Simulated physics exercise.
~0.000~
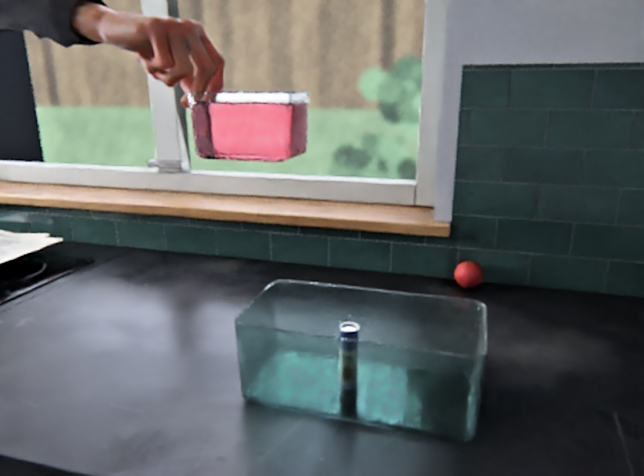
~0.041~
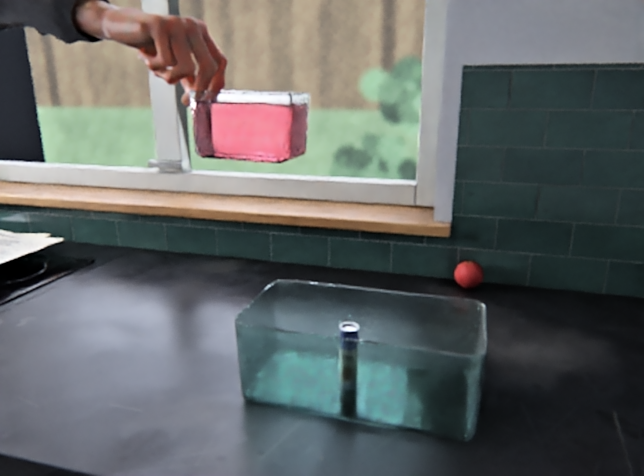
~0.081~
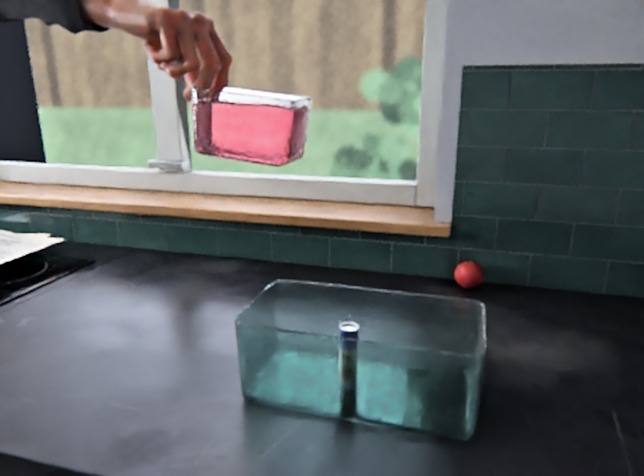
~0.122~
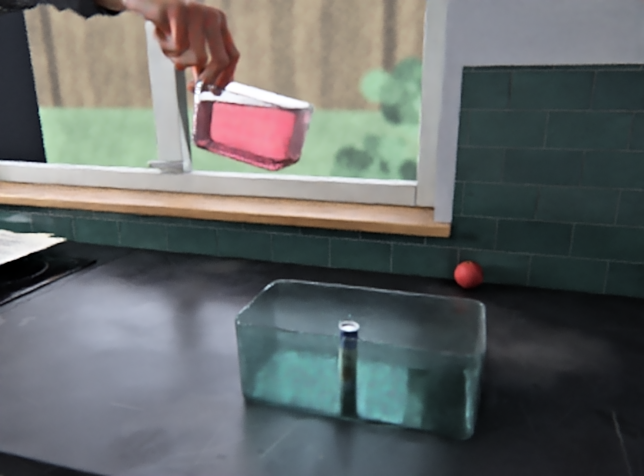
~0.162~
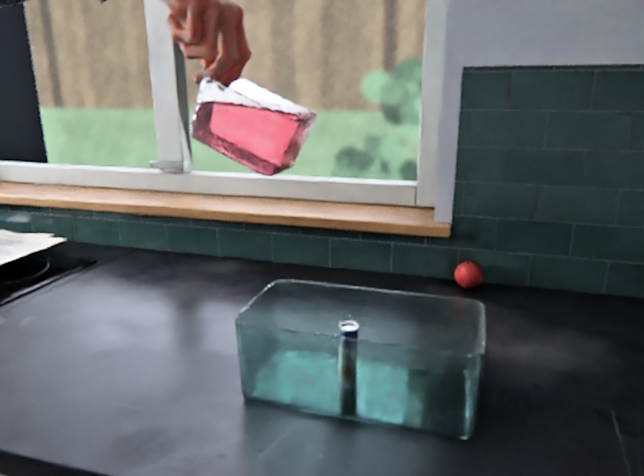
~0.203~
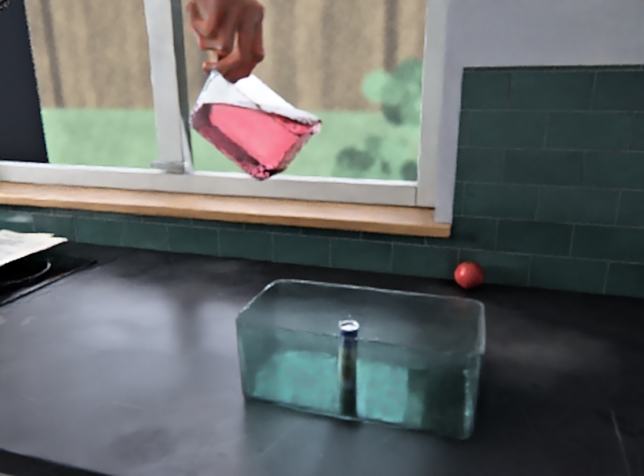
A hand holds a clear box of pink liquid in front of a window, seen from a fixed, slightly raised view across a dark kitchen counter. Below stands a larger greenish glass basin with a slim dark upright cylinder, a small red ball to its right by green tiles. The hand shifts slightly right and steadily tilts the box, its right end dipping downward.
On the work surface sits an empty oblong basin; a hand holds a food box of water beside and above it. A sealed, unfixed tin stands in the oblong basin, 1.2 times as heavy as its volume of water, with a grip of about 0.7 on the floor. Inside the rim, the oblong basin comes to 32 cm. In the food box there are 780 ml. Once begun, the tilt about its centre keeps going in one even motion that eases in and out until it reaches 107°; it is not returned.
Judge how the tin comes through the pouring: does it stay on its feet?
Yes.
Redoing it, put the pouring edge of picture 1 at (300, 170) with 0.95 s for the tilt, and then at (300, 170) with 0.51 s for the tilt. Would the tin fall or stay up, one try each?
The tin stays vertical the first time and overturns the second time.
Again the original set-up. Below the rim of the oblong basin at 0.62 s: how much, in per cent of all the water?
Near 82 in a hundred.
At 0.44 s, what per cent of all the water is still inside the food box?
I reckon about 22 in a hundred is still held.
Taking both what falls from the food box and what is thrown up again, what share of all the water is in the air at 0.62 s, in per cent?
I'd put it at about 14 per cent of the liquid.
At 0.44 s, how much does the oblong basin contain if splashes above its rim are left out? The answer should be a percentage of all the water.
Close to 10 in a hundred.
After 0.44 s the tilt is 103° and 22 per cent is still to pour; the tin stands where it began.
After 0.62 s the tilt is 107° and 3 per cent is still to pour; the tin stands where it began.
After 0.81 s the tilt is 107° and 0 per cent is still to pour; the tin stands where it began.
After 1.01 s the tilt is 107° and 0 per cent is still to pour; the tin stands where it began.
In the end the tin stands where it began.
